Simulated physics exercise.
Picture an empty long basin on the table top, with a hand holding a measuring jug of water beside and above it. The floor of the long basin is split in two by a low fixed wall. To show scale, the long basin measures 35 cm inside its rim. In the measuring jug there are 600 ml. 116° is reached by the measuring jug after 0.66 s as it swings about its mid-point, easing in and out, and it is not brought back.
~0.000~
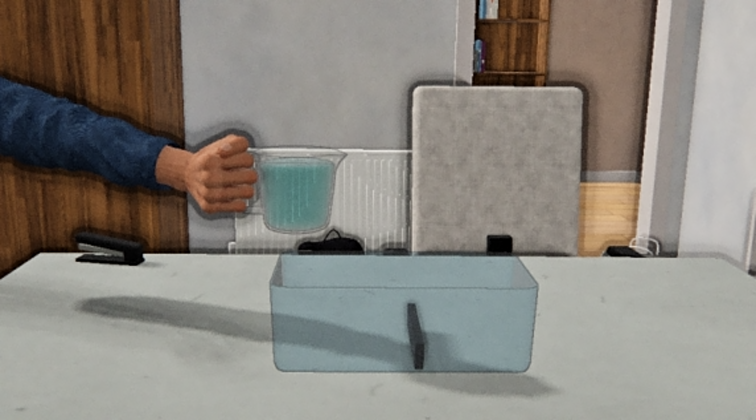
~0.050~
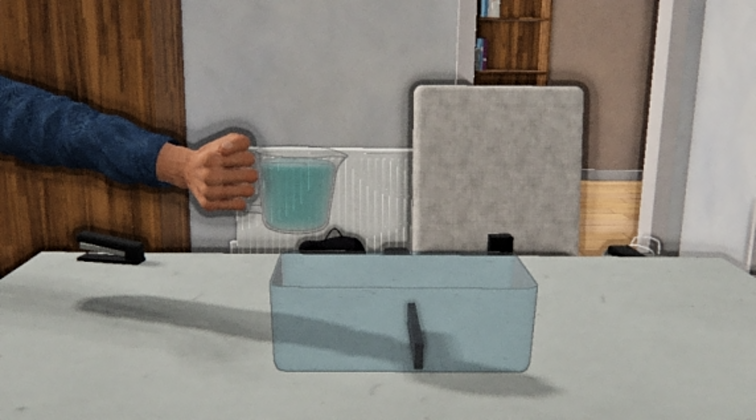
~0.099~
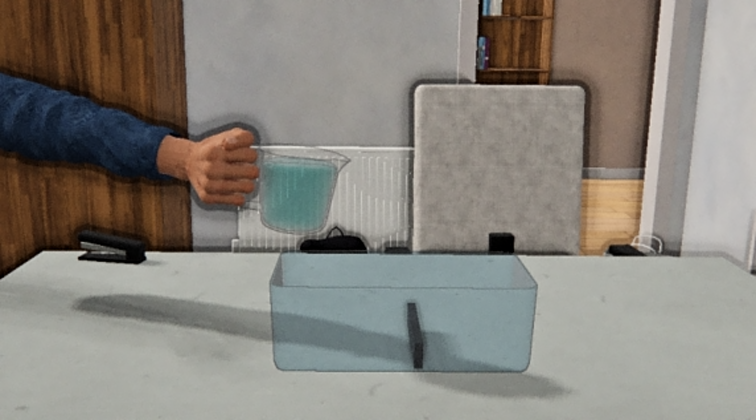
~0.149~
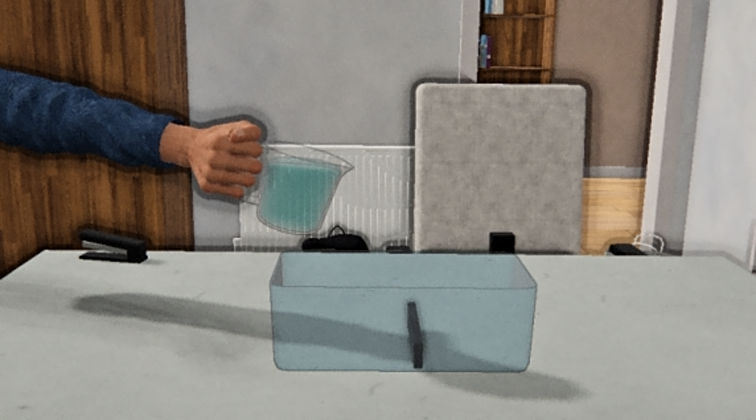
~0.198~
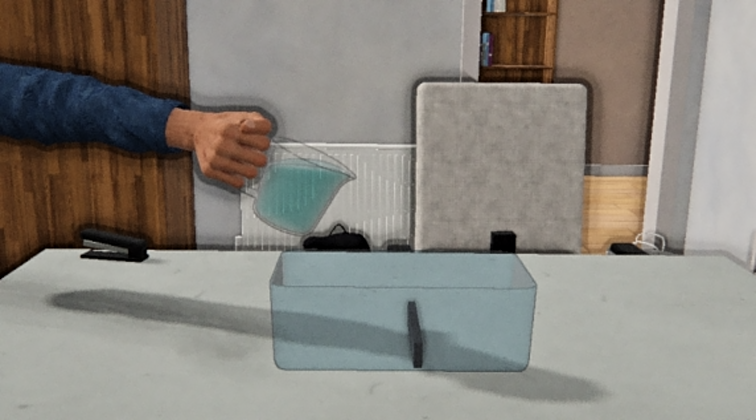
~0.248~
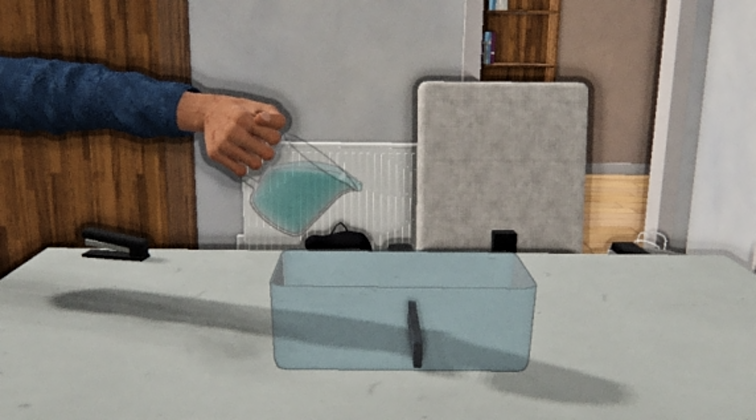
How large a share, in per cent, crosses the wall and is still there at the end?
A share of about 9 per cent.
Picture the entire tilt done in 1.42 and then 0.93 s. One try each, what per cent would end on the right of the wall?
The first try gives around 5 percent, the second around 5 percent.
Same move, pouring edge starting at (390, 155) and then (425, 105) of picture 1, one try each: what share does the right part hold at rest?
Try 1: 55 %; try 2: 85 %.
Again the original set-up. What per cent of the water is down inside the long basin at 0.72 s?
That comes to about 92 percent.
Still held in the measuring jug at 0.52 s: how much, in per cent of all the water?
I'd estimate some 36 % remains.
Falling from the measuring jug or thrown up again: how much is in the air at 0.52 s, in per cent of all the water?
It comes to roughly 22 per cent.
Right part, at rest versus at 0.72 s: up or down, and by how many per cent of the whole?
It ends up higher by roughly 6.
After 0.52 s the tilt is 104° and 37 per cent is still to pour, 41 is left of the wall and 0 right of it.
After 0.72 s the tilt is 116° and 3 per cent is still to pour, 89 is left of the wall and 4 right of it.
After 0.93 s the tilt is 116° and 0 per cent is still to pour, 88 is left of the wall and 9 right of it.
After 1.16 s the tilt is 116° and 0 per cent is still to pour, 88 is left of the wall and 9 right of it.
In the end 88 per cent lies left of the wall, 9 right of it and 3 outside.
